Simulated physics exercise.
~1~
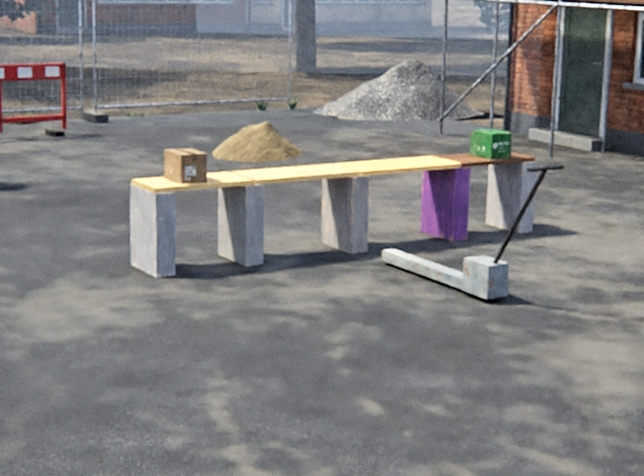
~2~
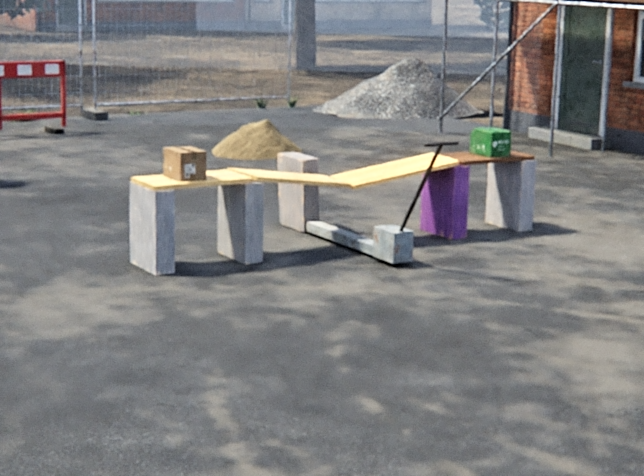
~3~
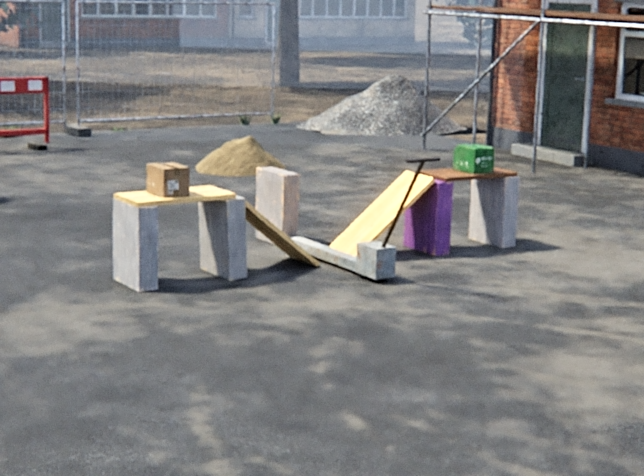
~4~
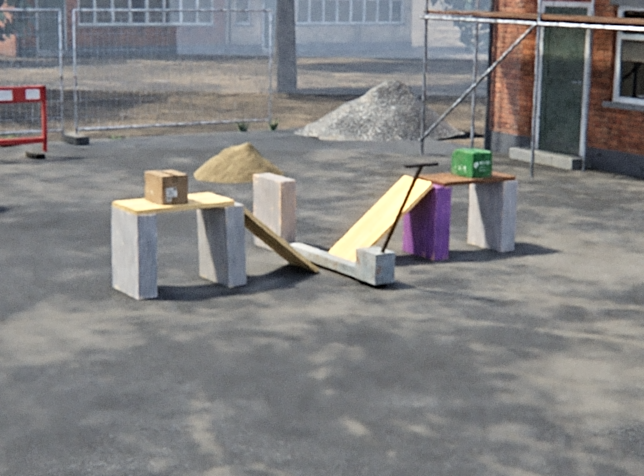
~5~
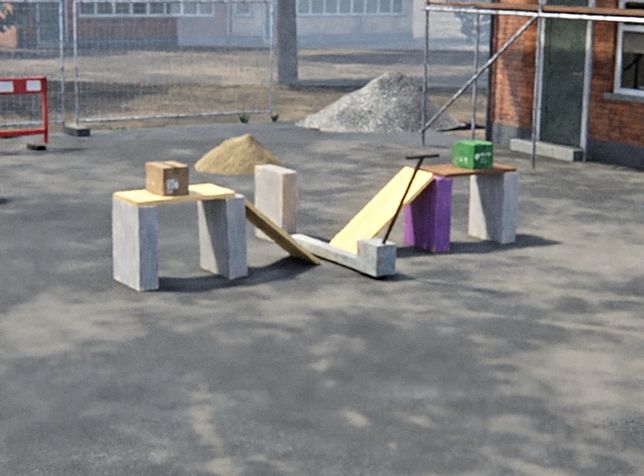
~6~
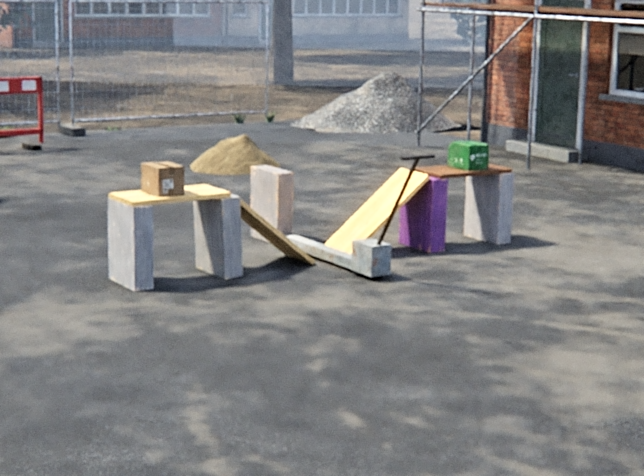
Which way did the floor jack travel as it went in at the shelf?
It moved to the left, ending up under the middle of the shelf where the two boards came down.
